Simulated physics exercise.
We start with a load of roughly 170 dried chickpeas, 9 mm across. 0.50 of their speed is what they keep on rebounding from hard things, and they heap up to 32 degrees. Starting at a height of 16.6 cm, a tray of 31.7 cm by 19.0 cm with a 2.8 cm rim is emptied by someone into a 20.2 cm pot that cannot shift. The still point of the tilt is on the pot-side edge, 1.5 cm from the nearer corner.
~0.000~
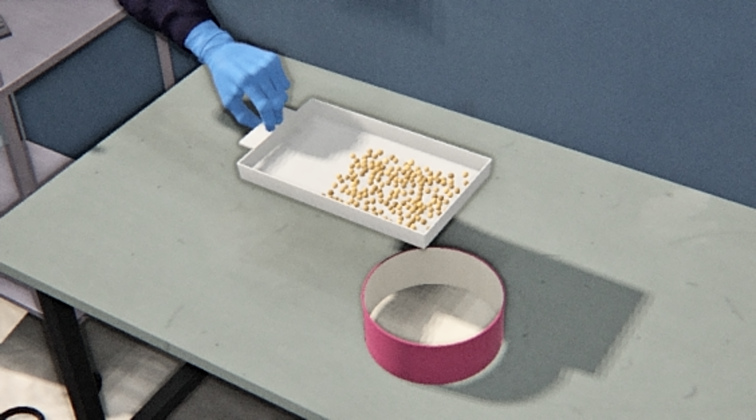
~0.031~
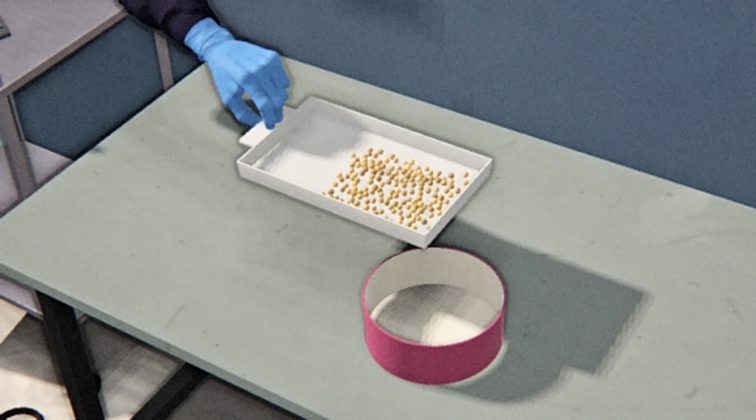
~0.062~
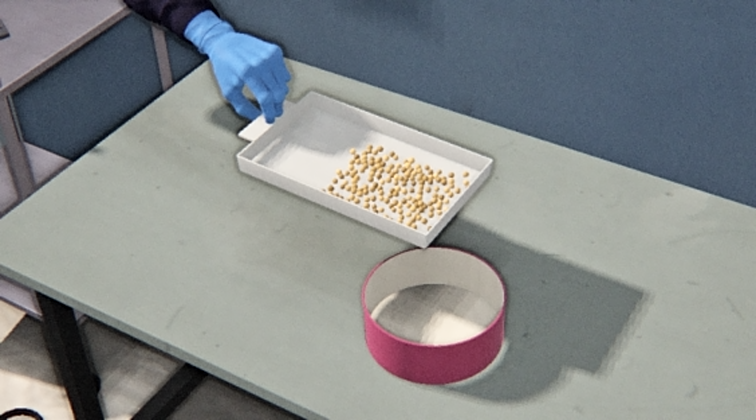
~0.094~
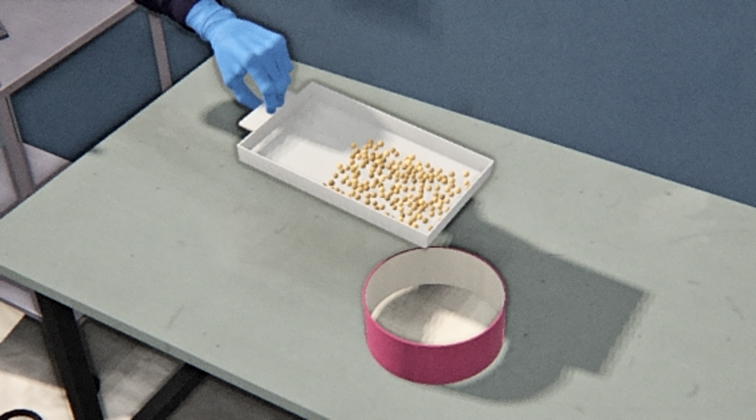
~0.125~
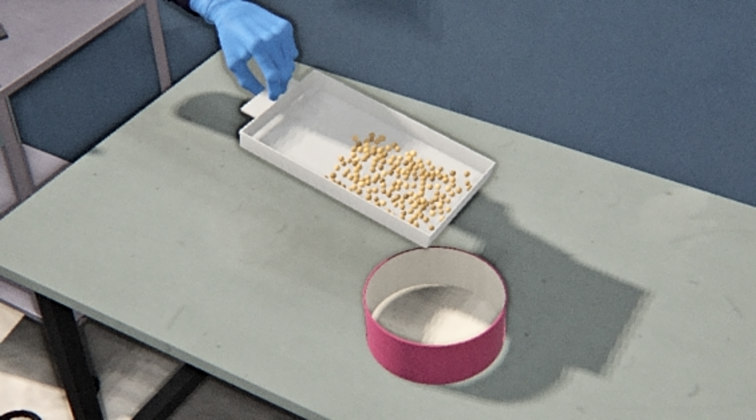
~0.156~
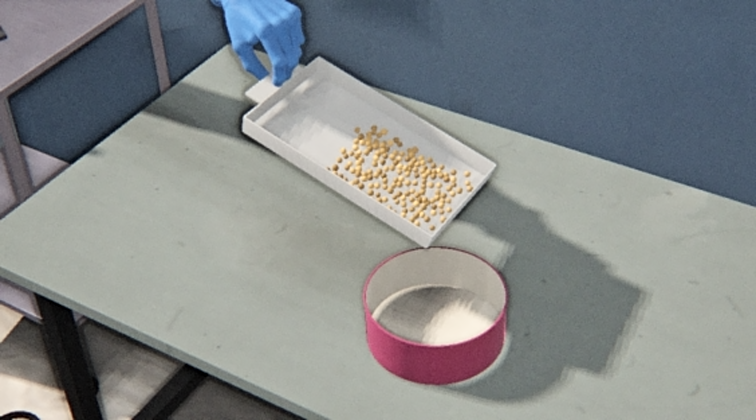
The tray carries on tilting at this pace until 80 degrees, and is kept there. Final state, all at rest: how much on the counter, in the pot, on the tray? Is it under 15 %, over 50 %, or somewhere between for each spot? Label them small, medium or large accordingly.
Counter - medium, pot - small, tray - large.
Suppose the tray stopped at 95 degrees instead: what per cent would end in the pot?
Around 35 in a hundred.
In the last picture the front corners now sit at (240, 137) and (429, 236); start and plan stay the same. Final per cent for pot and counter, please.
The pot gets 0 and the counter 0.
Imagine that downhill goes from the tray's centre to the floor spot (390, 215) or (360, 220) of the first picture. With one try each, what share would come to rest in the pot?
I'd put it at roughly 55 per cent for the first tilt and roughly 35 per cent for the second.
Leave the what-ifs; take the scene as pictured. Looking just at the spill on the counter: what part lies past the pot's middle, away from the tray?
I'd put it close to 100 per cent.
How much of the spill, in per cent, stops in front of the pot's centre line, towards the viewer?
About 0 percent of the spill.
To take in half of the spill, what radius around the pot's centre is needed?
22 cm.
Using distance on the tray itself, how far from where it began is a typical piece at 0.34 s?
By then it sits near 2 cm from where it began.
After 0.34 s, tilt 49 degrees; the tray holds 100 %, the pot 0 %.
Then, at 0.47 s, tilt 72 degrees; the tray holds 100 %, the pot 0 %.
Then, at 0.72 s, tilt 80 degrees; the tray holds 75 %, the pot 5 %.
At rest (1.5 s), counter 25 %, pot 5 %, tray 70 %.
